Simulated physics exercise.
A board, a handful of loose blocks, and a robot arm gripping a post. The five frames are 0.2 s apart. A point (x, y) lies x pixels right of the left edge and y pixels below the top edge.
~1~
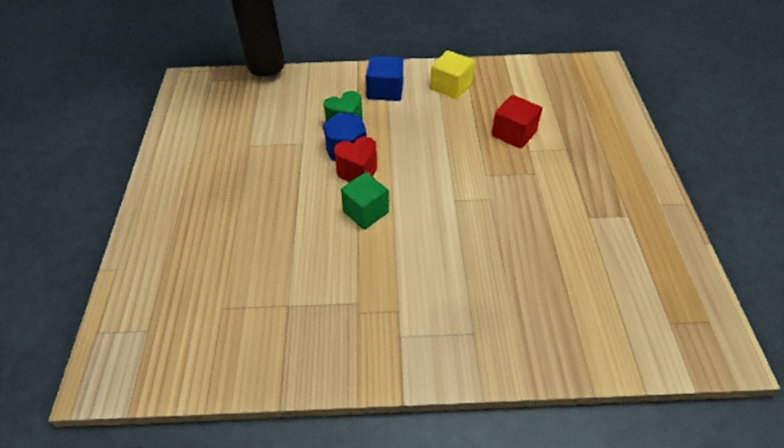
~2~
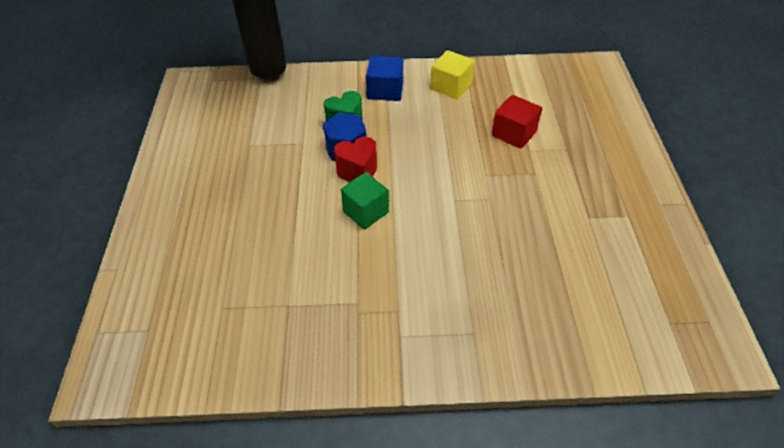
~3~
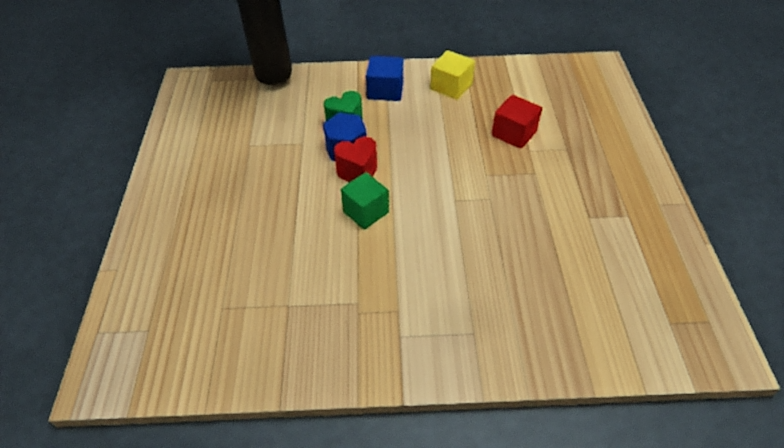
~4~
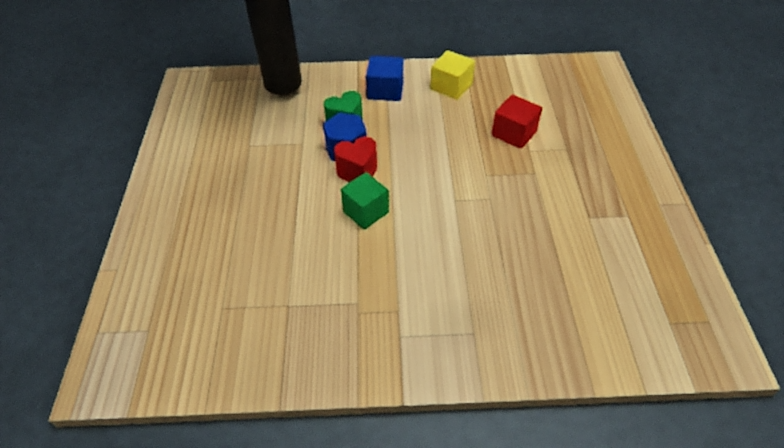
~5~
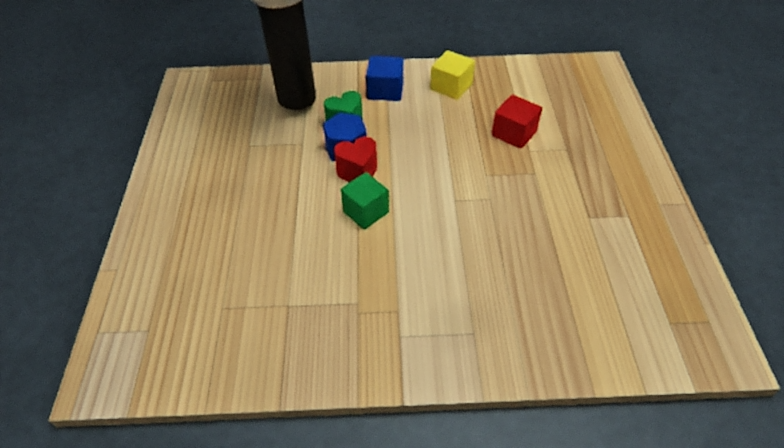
A dark post held from above moves slowly down and to the right across the upper left of a wooden board, nearing a green heart block, while the blue, red, green and yellow blocks all stay still.
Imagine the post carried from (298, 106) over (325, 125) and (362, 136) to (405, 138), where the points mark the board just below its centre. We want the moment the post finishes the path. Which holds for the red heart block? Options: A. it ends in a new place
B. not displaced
A: It ends in a new place.
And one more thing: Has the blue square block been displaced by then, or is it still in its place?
That block remains where it is.
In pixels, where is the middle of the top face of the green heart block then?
I'd place it at (424, 96), taking the centre of its top.
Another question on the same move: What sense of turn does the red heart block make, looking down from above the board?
From overhead, clockwise.
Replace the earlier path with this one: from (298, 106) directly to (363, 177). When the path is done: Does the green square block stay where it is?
No.
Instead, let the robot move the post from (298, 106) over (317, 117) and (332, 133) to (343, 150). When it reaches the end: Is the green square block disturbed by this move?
The push reaches it.
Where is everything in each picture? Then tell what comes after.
Lower end of the post at (266, 66), tops of blocks, green heart block at (344, 101), blue six-sided block at (344, 126), red heart block at (356, 149), green square block at (364, 188), blue square block at (385, 66), in the first frame.
Post at (268, 68), blocks as before, in the second frame.
Post at (274, 73), blocks as before, in the third frame.
Post at (283, 83), blocks as before, in the fourth frame.
Post at (297, 98), green heart block at (344, 101), blue six-sided block at (344, 126), red heart block at (356, 149), green square block at (364, 188), blue square block at (385, 66), in the fifth frame.
What follows on the original path. One third of the way, post at (324, 118); green heart block at (360, 103), turned 30° anticlockwise.
Two thirds of the way, post at (363, 129); green heart block at (392, 102), turned 95° anticlockwise; blue six-sided block at (367, 140), turned 40° clockwise; red heart block at (367, 167); green square block at (364, 201).
At the end, post at (405, 130); green heart block at (424, 96), turned 120° anticlockwise; blue six-sided block at (383, 143), turned 65° clockwise; red heart block at (370, 170), turned 20° clockwise; green square block at (362, 205); blue square block not moved.
